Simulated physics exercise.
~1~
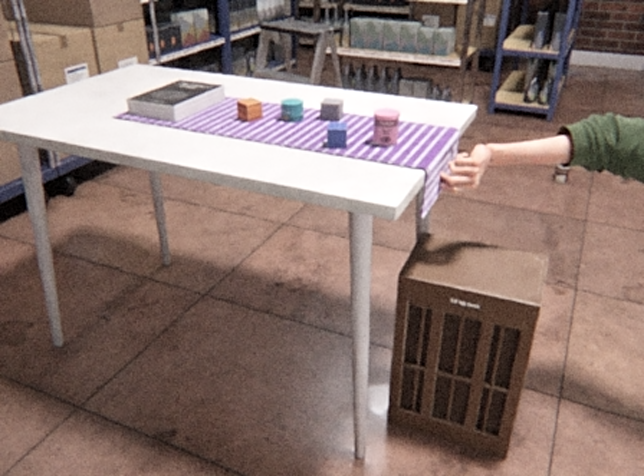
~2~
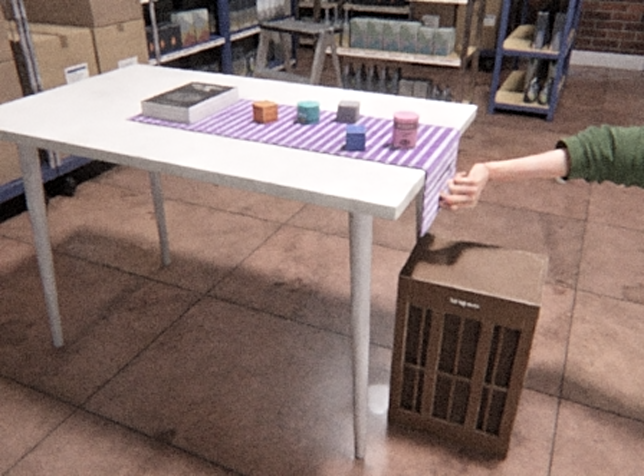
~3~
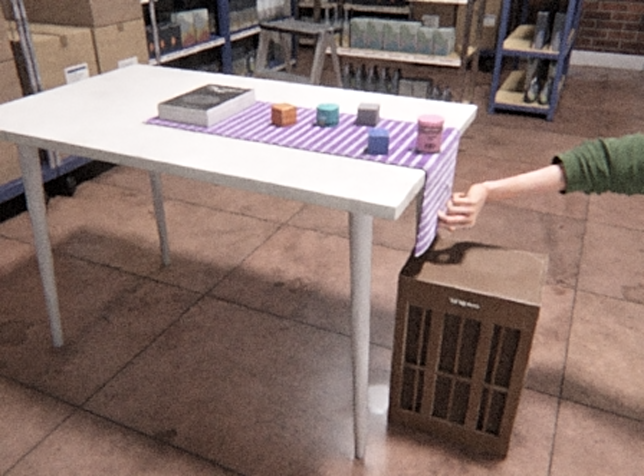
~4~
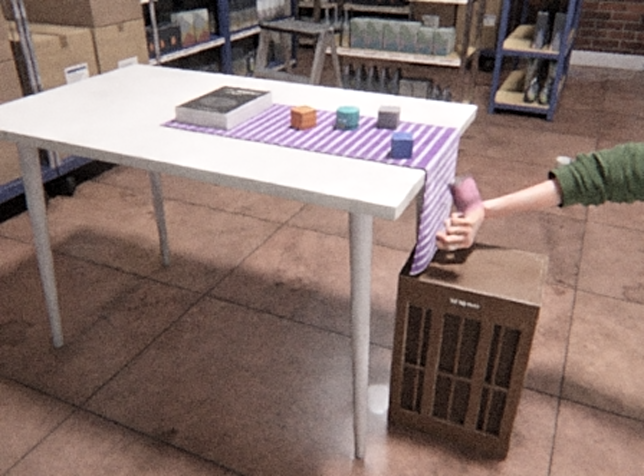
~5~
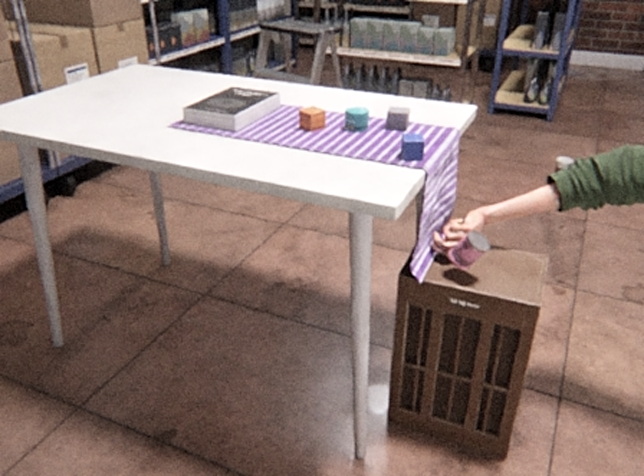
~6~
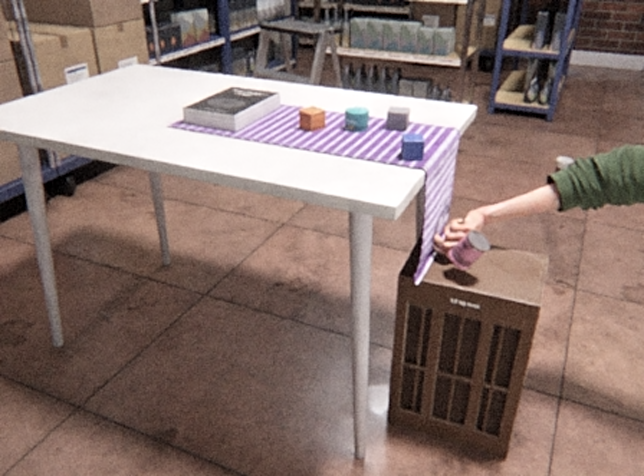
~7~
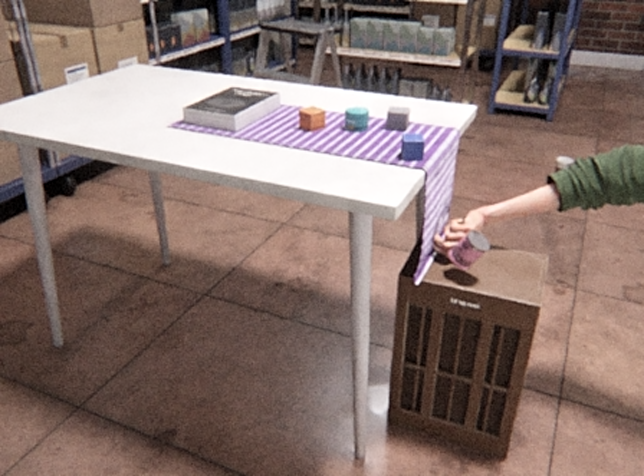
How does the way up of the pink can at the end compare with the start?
The pink can stands upright on the cloth at the start. By the end it is upside down, off the table by the hand above the brown crate.
